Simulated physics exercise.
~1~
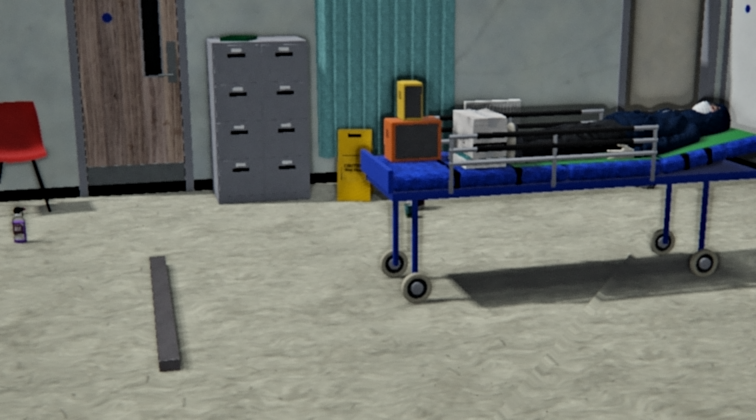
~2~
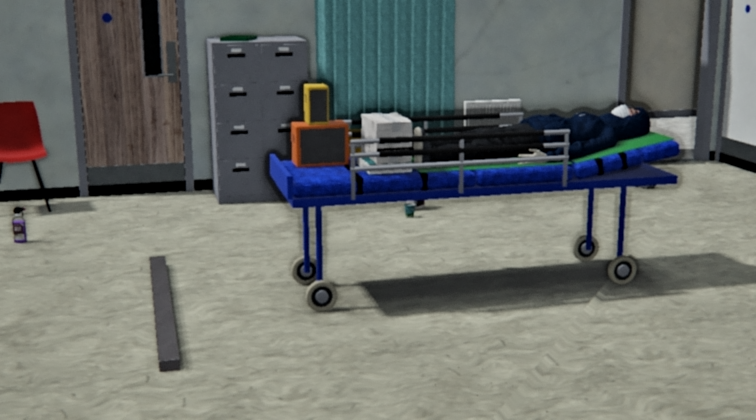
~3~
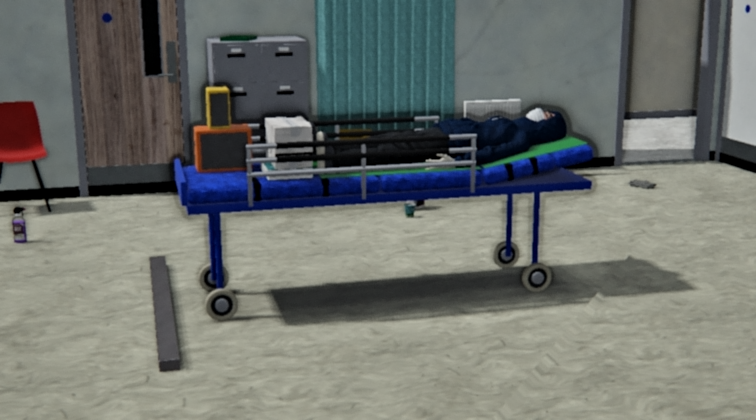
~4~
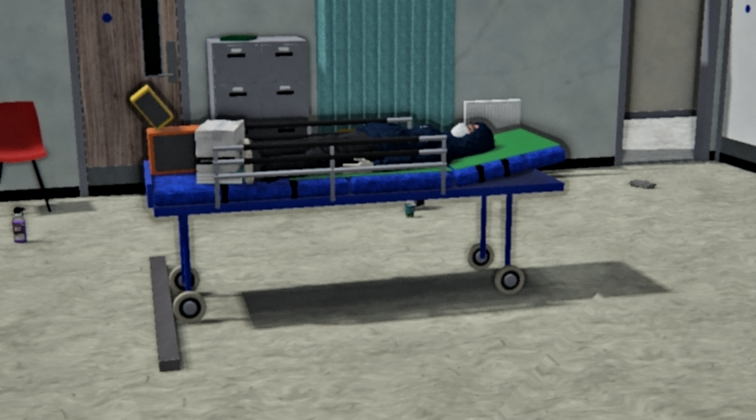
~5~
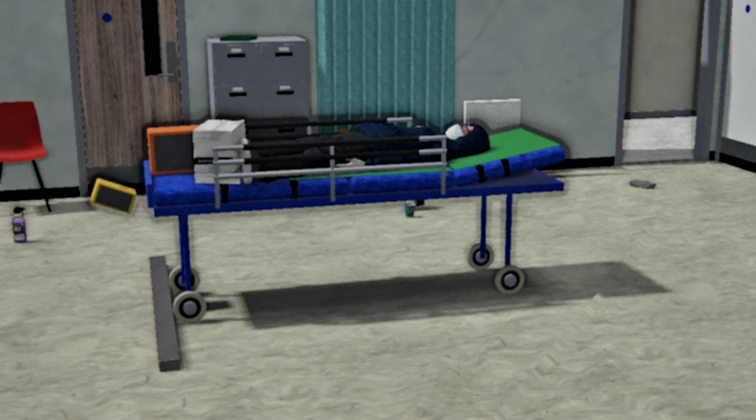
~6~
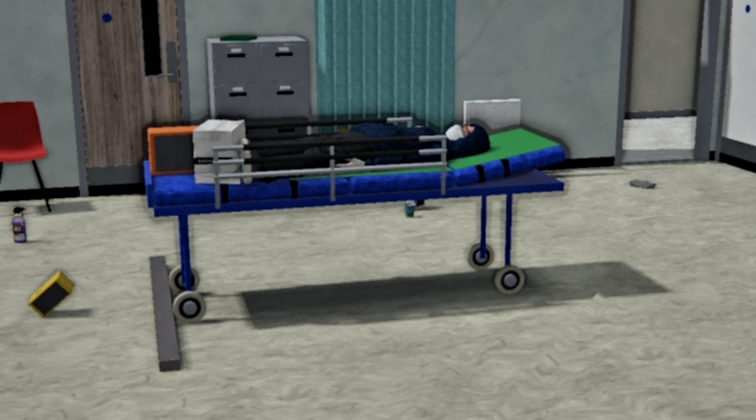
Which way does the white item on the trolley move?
It moves to the left, riding along with the trolley and ending up beside the orange monitor.
